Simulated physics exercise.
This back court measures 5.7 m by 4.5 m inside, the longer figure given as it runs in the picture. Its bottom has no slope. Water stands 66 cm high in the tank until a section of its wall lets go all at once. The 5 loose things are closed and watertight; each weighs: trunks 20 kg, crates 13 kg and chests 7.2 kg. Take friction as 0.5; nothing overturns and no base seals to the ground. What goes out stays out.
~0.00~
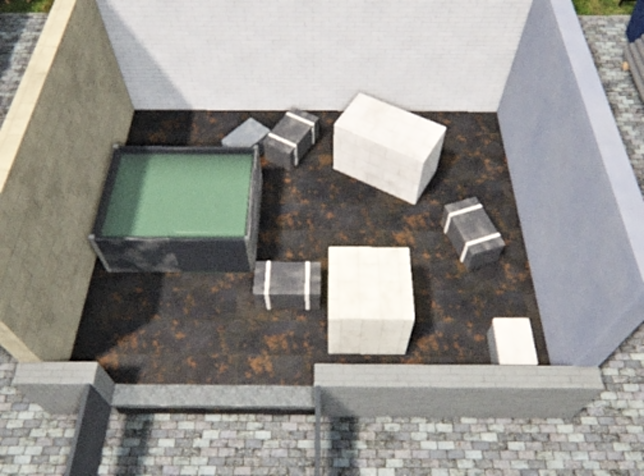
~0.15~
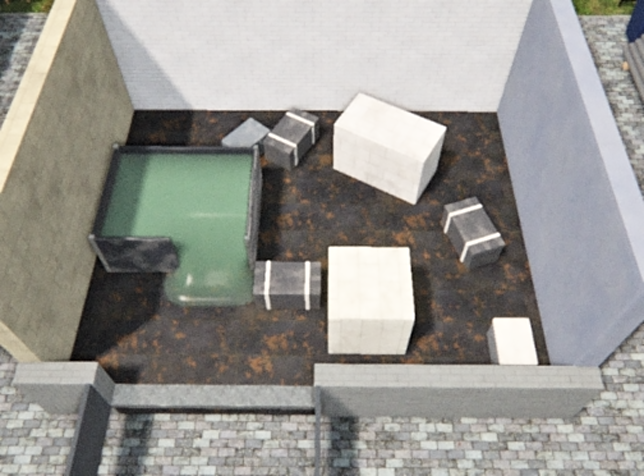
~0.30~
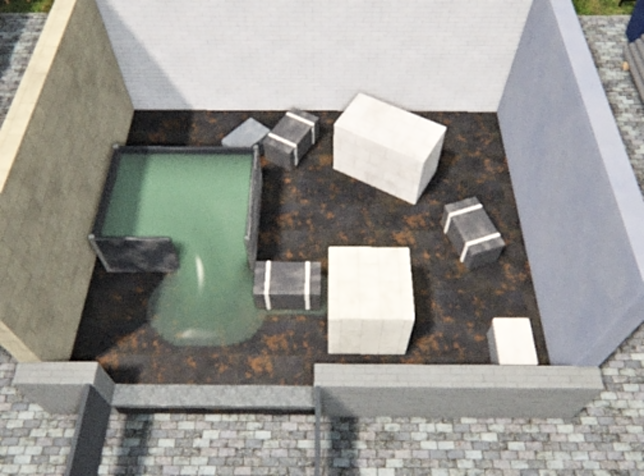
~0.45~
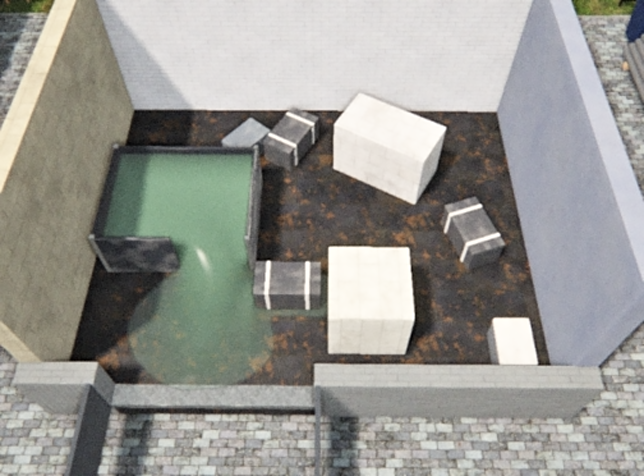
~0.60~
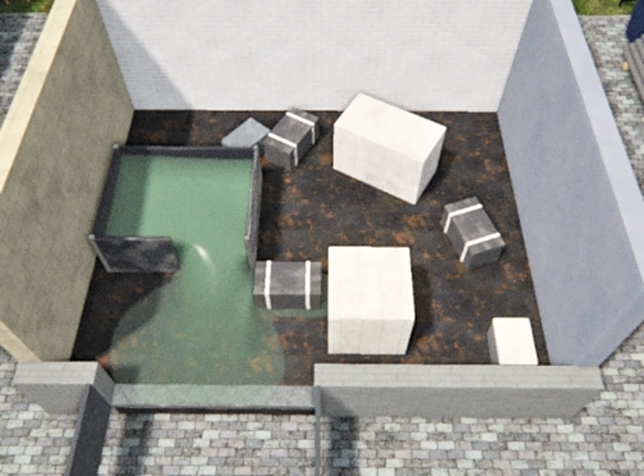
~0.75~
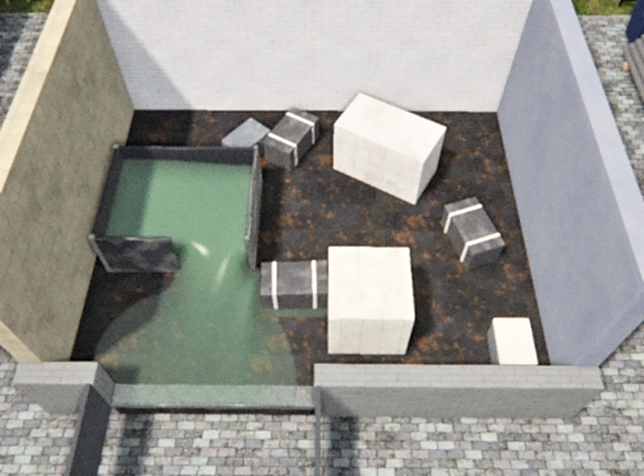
In a walled back court with a dark, rust-mottled floor, green water fills a dark-sided tank at the left, among pale blocks and strapped trunks. Part of the tank's front side opens, and water pours out, spreading toward the front wall and sideways, and the nearest trunk shifts slightly right.
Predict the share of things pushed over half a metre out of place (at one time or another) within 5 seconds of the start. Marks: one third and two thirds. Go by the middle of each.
Share: Less than a third.
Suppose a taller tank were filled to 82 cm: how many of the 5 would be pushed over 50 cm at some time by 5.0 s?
In that case 1 of them.
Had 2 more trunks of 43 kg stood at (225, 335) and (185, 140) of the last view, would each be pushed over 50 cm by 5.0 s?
In turn: Over, less.
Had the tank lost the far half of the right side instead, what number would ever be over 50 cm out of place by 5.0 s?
In that case 2 of them.
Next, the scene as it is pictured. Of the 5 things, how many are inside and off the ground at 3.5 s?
I count 0.
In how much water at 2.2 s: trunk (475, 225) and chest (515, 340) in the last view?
About 0 and 1 cm.
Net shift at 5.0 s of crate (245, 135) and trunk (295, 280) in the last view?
In that order: 0 cm, 10 cm.
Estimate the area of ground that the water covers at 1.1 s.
Some 6.5 m2.
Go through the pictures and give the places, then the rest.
The first picture shows a trunk at (288, 278), on the bottom; a trunk at (291, 129), on the bottom; 2.4 m2 under water; 0 of 5 have shifted.
The second picture shows a trunk at (288, 278) rests on the ground; a trunk at (291, 129), on the bottom; water covers 3.0 m2; 0 of 5 have shifted.
The third picture shows a trunk at (288, 278) rests on the ground; a trunk at (291, 129), on the bottom; water covers 3.7 m2; 0 of 5 have shifted.
The fourth picture shows a trunk at (288, 278) rests on the ground; a trunk at (291, 129) rests on the ground; 4.6 m2 under water; 0 of 5 have shifted.
The fifth picture shows a trunk at (288, 278), on the bottom; a trunk at (291, 129), on the bottom; 5.4 m2 under water; 0 of 5 have shifted.
The sixth picture shows a trunk at (294, 278), on the bottom, 8 cm from its start; a trunk at (291, 129) rests on the ground; water covers 5.7 m2; 1 of 5 have shifted.
After 1.1 s 0 of 5 are over 50 cm from their spots; 0 afloat.
After 2.2 s 0 of 5 are over 50 cm from their spots; 0 afloat.
After 3.5 s 0 of 5 are over 50 cm from their spots; 0 afloat.
After 5.0 s 0 of 5 are over 50 cm from their spots, and 0 have been at some point; 0 afloat.
